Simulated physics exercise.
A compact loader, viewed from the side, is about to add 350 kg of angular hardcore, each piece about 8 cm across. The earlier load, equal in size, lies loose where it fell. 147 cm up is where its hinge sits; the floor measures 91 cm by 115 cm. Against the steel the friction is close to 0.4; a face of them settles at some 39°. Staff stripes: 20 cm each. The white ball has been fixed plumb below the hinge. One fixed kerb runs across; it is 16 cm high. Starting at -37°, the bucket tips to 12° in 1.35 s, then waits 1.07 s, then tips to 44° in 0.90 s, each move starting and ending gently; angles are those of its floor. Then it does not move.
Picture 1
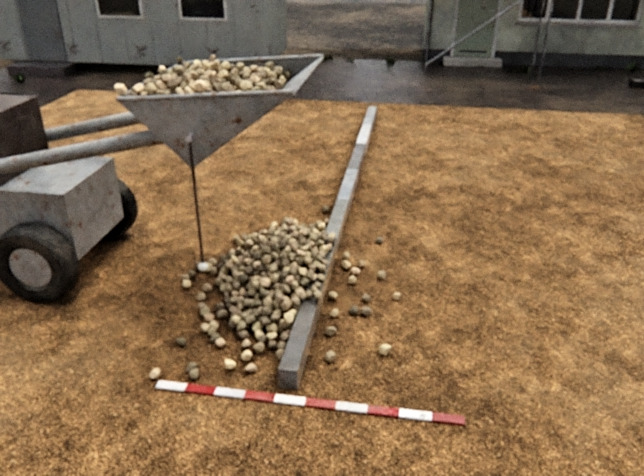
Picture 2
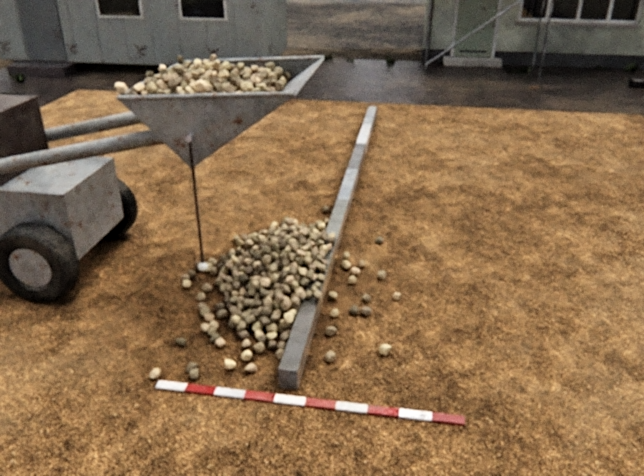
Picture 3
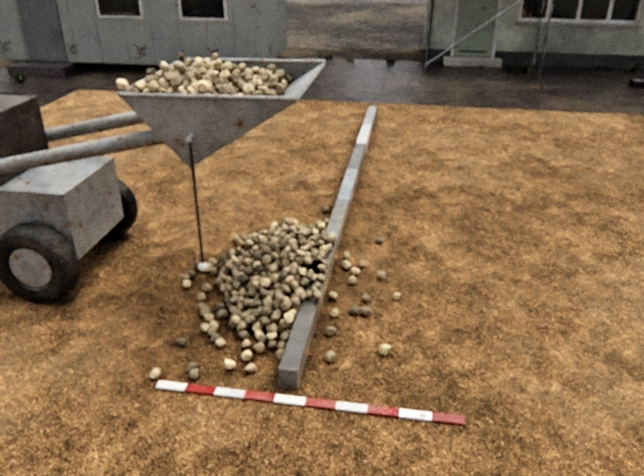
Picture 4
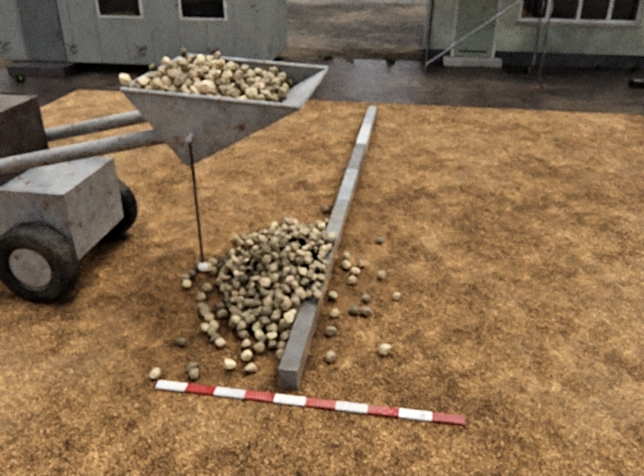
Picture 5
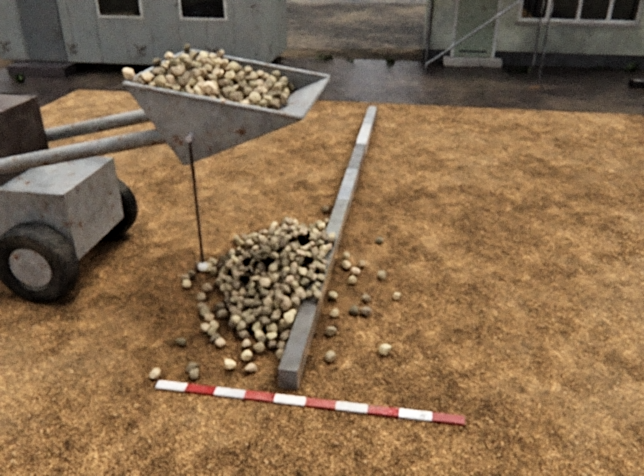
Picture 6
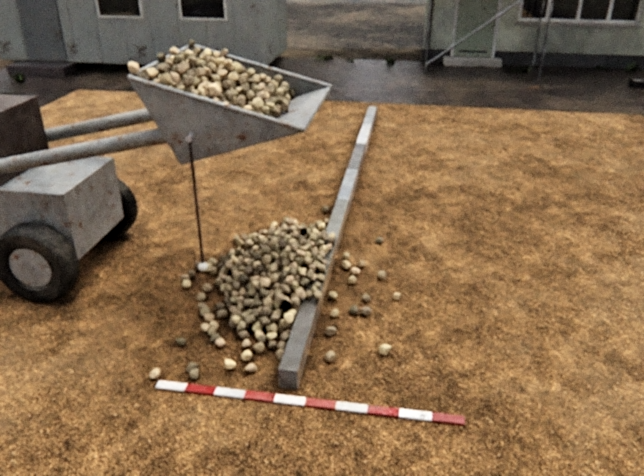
The loader's metal bucket, heaped with pale stones, starts tilted back above a loose pile lying against a long grey kerb. Its front lip swings slowly downward, then a little faster, and the bucket becomes less tilted while the stones stay inside and the pile below remains unchanged.
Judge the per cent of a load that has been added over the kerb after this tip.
The added amount is roughly 81 per cent of a load.
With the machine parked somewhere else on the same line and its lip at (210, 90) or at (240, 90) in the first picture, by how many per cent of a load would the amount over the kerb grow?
Roughly 5 per cent, then 20 per cent.
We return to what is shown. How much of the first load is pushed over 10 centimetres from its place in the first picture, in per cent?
0 %.
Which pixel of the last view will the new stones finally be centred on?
Around (354, 281) in the last picture.
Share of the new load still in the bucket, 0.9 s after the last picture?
Estimate: 100 % remaining inside, roughly.
Then, 0.4 s after the last picture the floor is at 4°; in per cent of one load, 100 in the bucket, 97 on this side of the kerb, 3 over the kerb; the foremost stones are at (374, 290).
Then, 0.9 s after the last picture the floor is at 12°; in per cent of one load, 100 in the bucket, 97 on this side of the kerb, 3 over the kerb; the foremost stones are at (374, 290).
Then, 3.2 s after the last picture the floor is at 44°; in per cent of one load, 2 in the bucket, 136 on this side of the kerb, 62 over the kerb; the foremost stones are at (427, 307).
Then, 5.8 s after the last picture the floor is at 44°; in per cent of one load, 0 in the bucket, 117 on this side of the kerb, 83 over the kerb; the foremost stones are at (475, 301). Net gain over the kerb, 81.
